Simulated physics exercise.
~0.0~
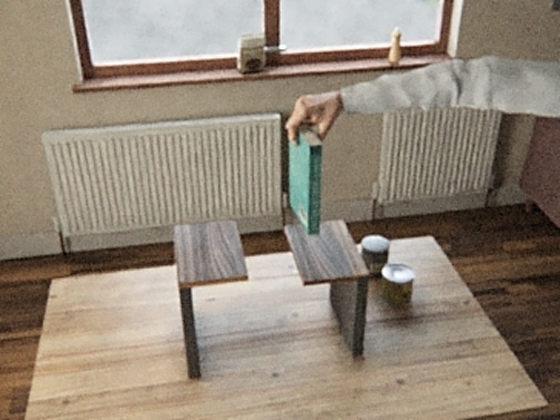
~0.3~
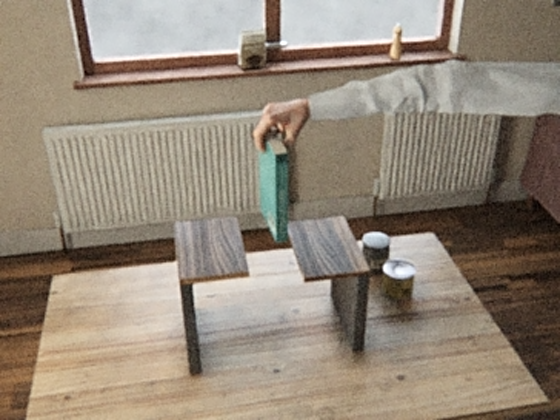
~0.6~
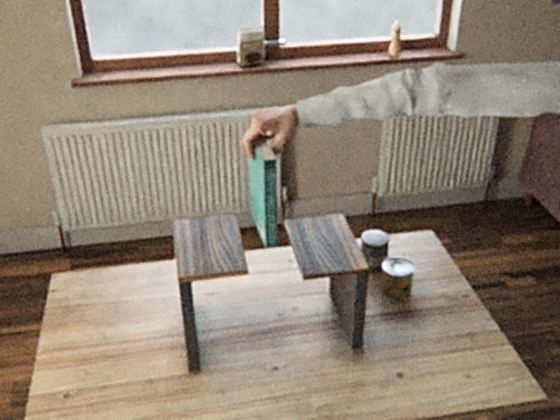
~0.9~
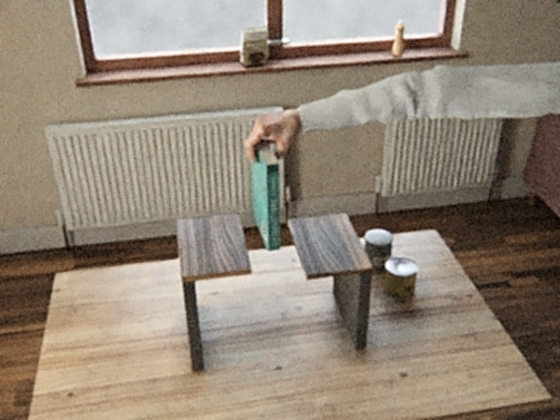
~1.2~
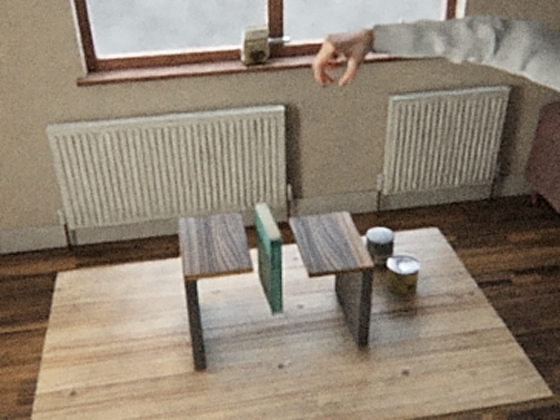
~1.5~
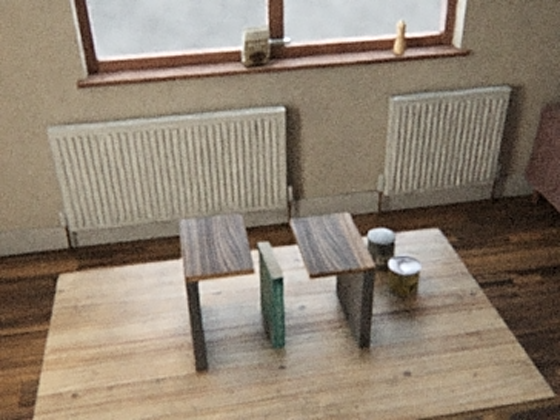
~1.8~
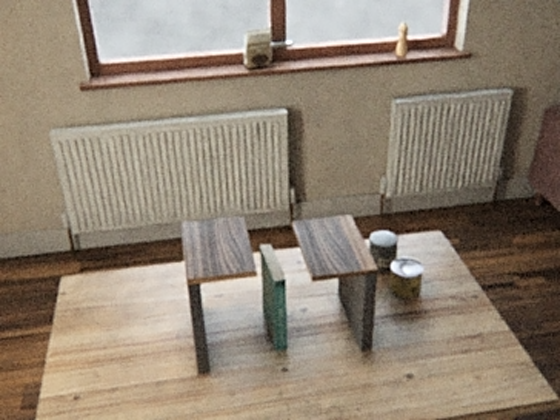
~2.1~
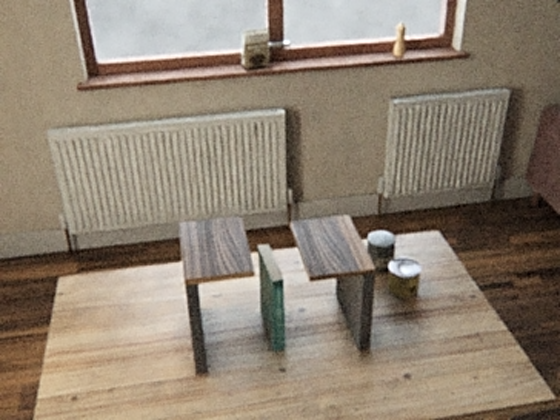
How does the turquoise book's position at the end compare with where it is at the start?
At the start the turquoise book is held in the air above the right-hand support. By the end it is lower and a little further left, standing upright on the wooden surface between the two supports.
